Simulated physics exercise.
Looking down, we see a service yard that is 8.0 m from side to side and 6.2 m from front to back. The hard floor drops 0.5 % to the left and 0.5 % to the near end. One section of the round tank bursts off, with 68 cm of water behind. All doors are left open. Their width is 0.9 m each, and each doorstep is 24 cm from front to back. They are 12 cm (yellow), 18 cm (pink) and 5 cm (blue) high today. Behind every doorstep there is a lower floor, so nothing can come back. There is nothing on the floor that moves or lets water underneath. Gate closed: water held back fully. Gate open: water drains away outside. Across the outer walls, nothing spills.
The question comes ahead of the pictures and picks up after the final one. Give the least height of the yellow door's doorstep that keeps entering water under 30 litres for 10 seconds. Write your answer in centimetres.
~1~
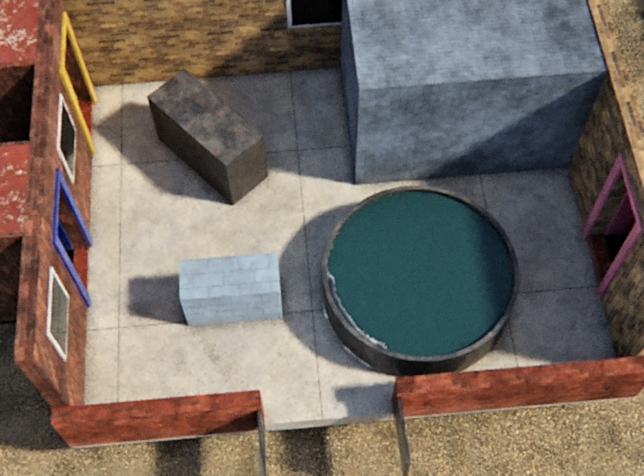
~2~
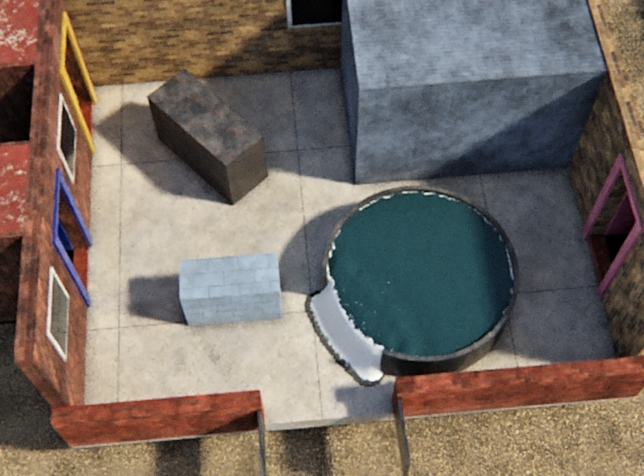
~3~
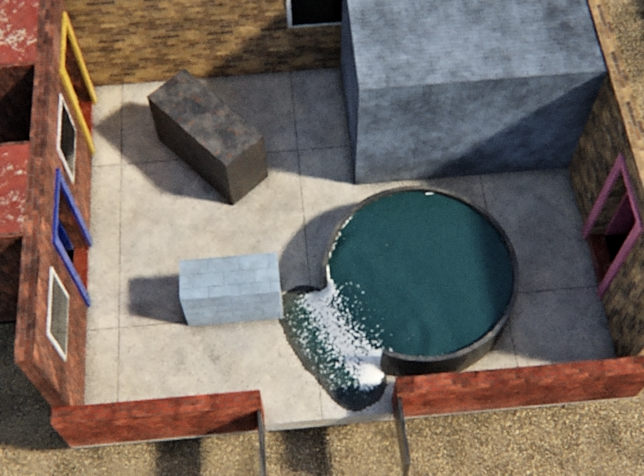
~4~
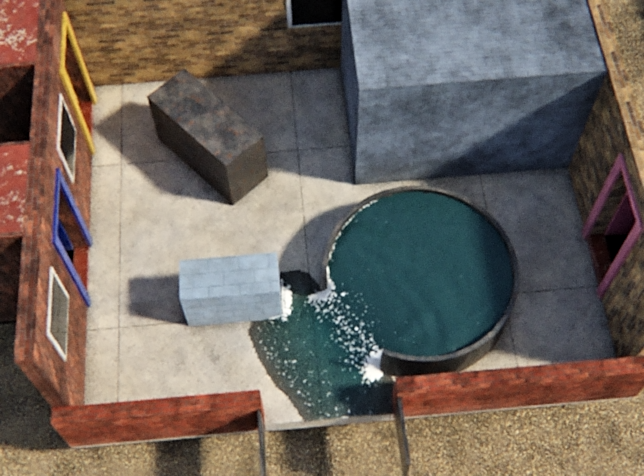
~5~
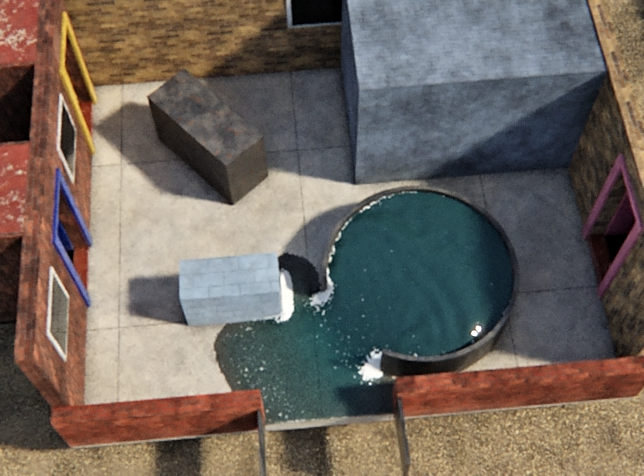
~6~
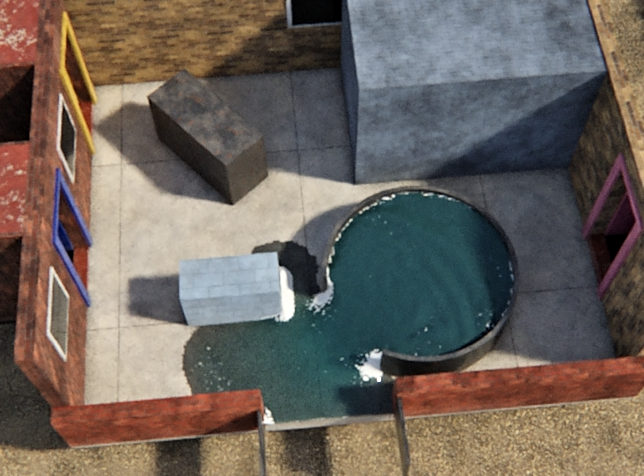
Roughly 13.5 cm.
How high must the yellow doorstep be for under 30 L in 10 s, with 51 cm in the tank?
You'd need a step of close to 9.5 cm.
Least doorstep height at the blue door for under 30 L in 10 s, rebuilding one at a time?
For blue: Close to 8.0 cm.
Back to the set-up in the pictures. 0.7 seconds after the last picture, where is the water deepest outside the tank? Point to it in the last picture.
Check close to (85, 424).
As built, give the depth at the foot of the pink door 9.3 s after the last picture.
Depth: Near 0.0 cm.
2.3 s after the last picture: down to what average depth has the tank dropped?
Around 32 cm deep on average.
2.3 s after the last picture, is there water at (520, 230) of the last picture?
It is dry.
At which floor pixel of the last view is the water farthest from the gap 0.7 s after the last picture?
The farthest wet point sits near (85, 424) in the last view.
Then, 0.7 s after the last picture water covers 25 % of the floor, deepest (45 cm) near (85, 424); it has not reached the yellow door.
Then, 2.3 s after the last picture water covers 45 % of the floor, deepest (43 cm) near (109, 422); it has not reached the yellow door.
Then, 9.3 s after the last picture water covers 80 % of the floor, deepest (15 cm) near (91, 222); 11 cm at the yellow door, 45 litres in over its 12 cm doorstep.
At the yellow door as built, the water peaked near 20 cm, 5.3 s after the last picture.
Run again over the same 10 s with other heights there, 40 litres in over 12.5 cm, 12 litres over 16.5 cm. The limit of 30 litres is kept from about 13.5 cm up.
